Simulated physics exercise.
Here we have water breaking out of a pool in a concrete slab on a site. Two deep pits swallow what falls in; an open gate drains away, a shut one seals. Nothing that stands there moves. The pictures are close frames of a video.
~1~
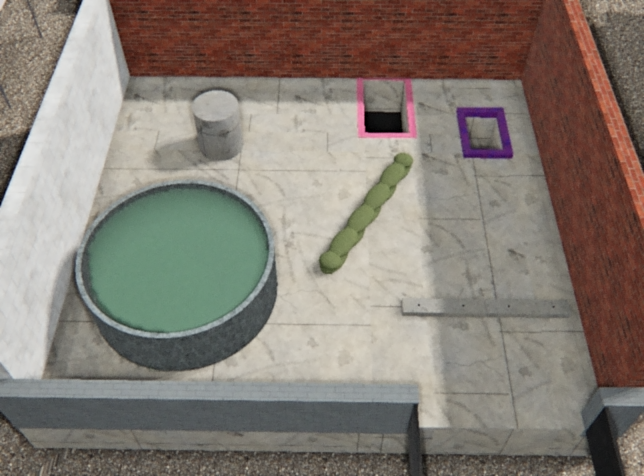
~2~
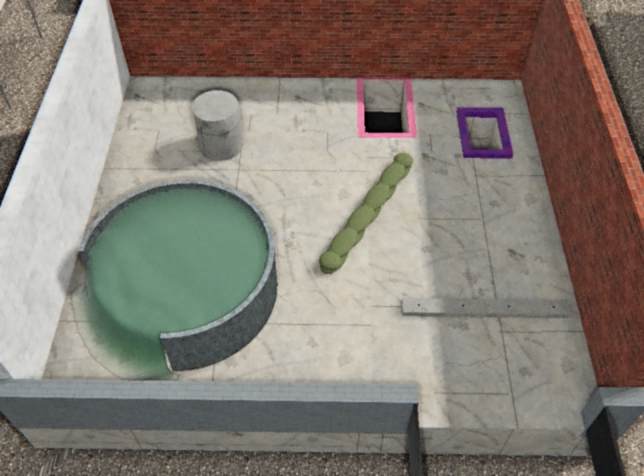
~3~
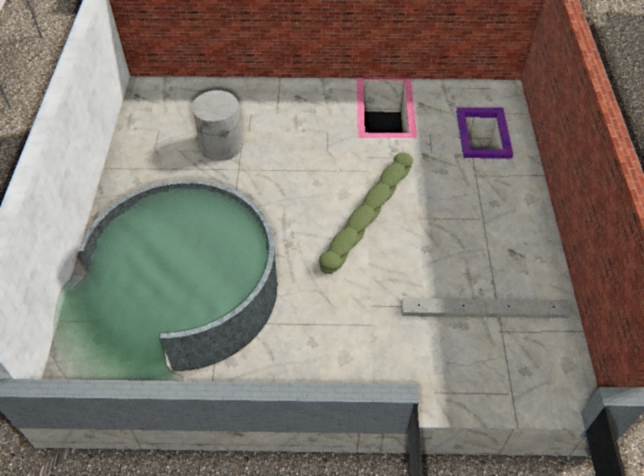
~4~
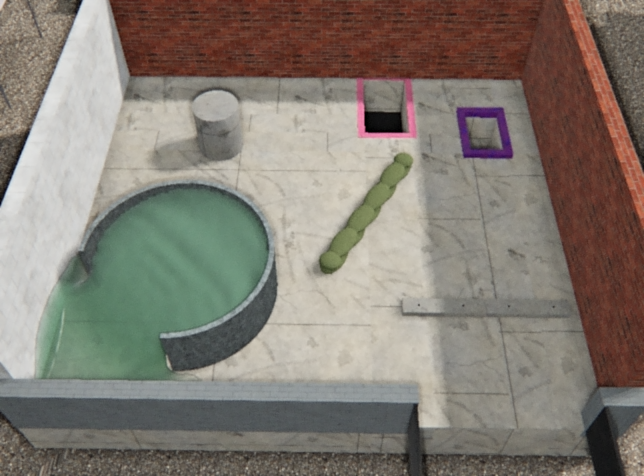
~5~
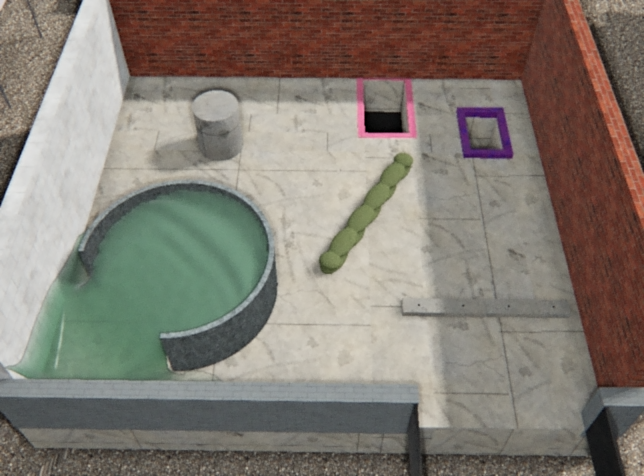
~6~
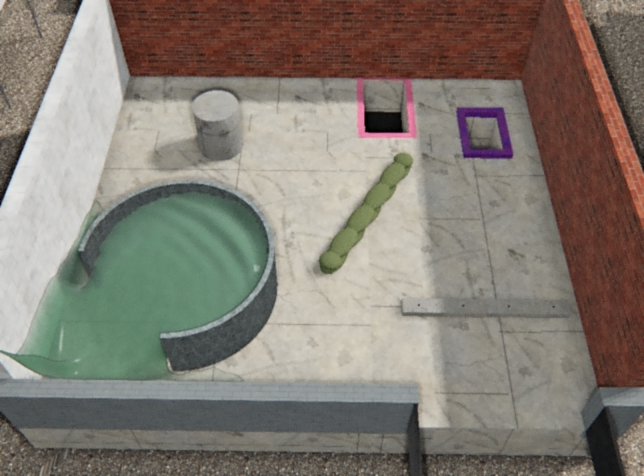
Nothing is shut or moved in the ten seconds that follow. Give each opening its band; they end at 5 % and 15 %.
One by one: The gate takes between 5 and 15 %; the purple pit takes less than 5 %; the pink pit takes between 5 and 15 %.
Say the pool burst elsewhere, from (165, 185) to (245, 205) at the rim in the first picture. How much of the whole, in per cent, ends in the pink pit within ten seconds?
Parts in a hundred: Pink 50.
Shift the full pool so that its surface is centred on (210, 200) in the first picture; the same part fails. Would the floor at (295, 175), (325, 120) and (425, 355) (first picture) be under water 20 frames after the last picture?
In that order: Clear, no water, under water.
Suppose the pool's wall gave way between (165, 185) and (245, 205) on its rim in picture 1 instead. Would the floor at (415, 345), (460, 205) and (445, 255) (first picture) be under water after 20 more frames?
In that order: No water, no water, dry.
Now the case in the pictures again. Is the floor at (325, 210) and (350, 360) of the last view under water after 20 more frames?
As listed: Not flooded, covered.
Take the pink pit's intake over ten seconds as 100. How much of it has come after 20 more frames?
About 0 per cent.
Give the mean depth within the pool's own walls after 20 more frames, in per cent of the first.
Close to 54 %.
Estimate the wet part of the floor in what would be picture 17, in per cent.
Close to 30 %.
A moment on, water covers 20 % of the floor; the gate 0 %, the purple pit 0 %, the pink pit 0 %.
Next, water covers 30 % of the floor; the gate 0 %, the purple pit 0 %, the pink pit 0 %.
Then, water covers 55 % of the floor; the gate 0 %, the purple pit 0 %, the pink pit 0 %.
Later, water covers 85 % of the floor; the gate 4 %, the purple pit 0 %, the pink pit 3 %.
In the end, water covers 95 % of the floor; the gate 11 %, the purple pit 0 %, the pink pit 10 %.
